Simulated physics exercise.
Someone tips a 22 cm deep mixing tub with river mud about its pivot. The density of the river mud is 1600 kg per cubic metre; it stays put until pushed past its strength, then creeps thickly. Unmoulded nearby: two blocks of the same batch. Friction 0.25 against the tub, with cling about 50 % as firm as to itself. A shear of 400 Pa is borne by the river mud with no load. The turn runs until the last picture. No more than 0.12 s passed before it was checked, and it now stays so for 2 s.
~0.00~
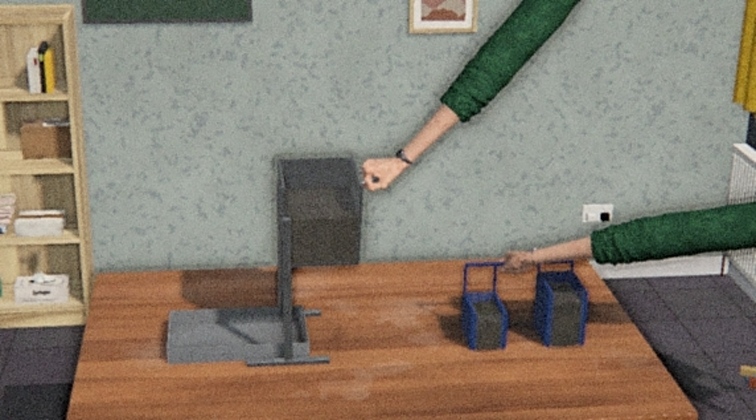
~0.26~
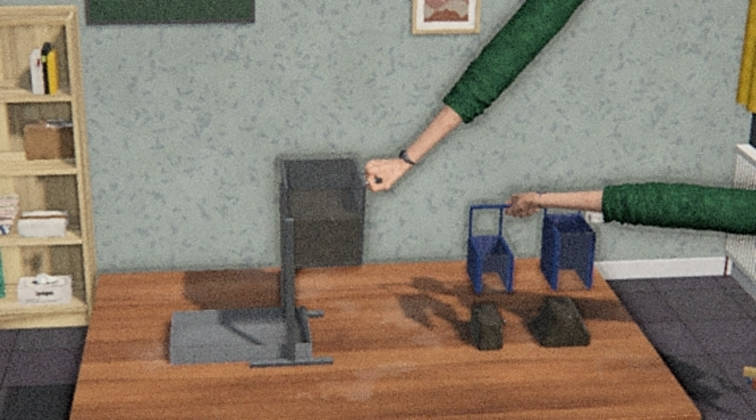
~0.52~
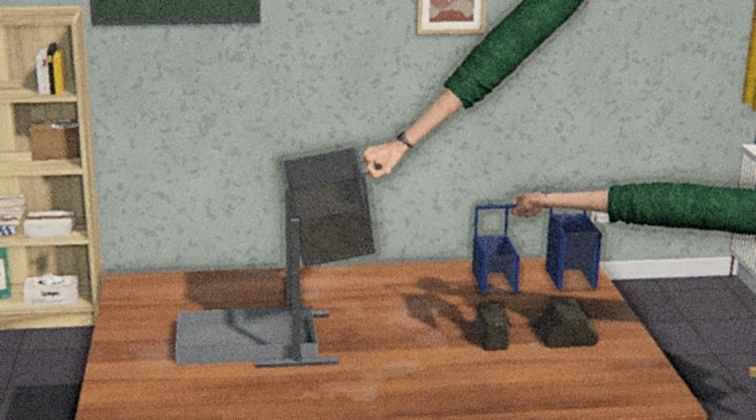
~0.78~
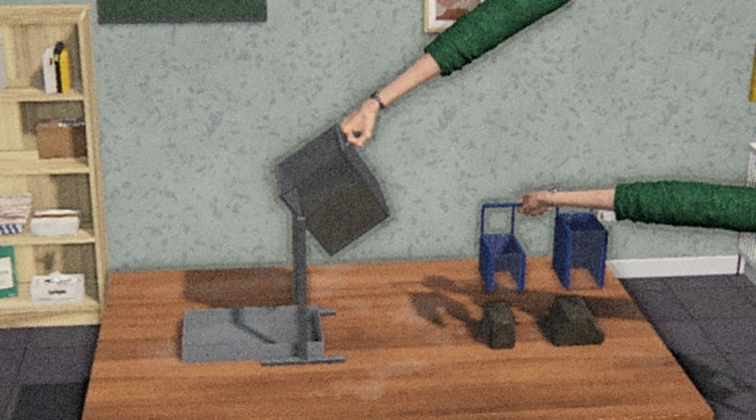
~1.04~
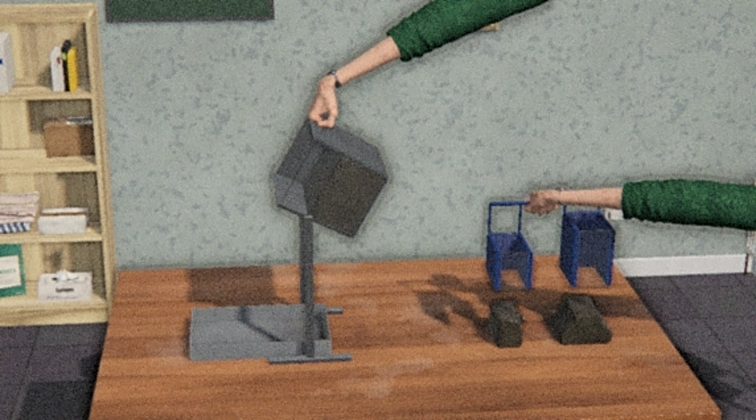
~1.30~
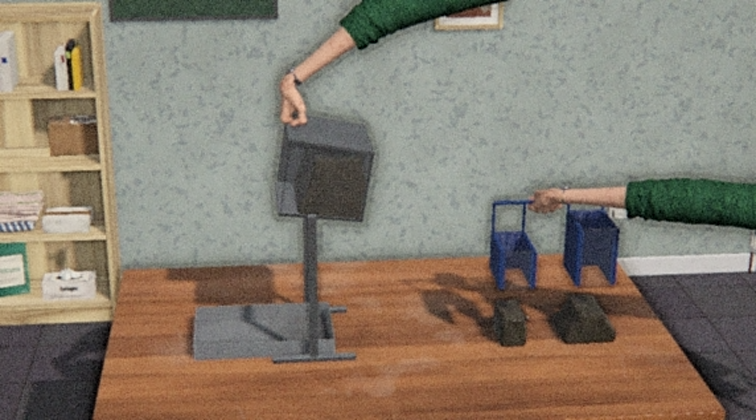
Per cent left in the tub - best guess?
Best guess: 93 %.
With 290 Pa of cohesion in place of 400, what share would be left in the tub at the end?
75 %.
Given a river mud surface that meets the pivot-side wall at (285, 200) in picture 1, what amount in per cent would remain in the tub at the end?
Then about 65 %.
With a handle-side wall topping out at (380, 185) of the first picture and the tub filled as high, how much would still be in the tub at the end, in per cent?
65 %, roughly.
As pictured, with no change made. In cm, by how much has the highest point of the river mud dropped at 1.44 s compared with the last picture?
About 2 cm.
By 1.44 s, the tub is at 81 degrees and holds 100 %.
By 1.61 s, the tub is at 81 degrees and holds 97 %.
By 1.78 s, the tub is at 81 degrees and holds 96 %.
By 1.95 s, the tub is at 81 degrees and holds 95 %.
By 3.30 s, at the end, the tub is at 81 degrees and holds 93 %.
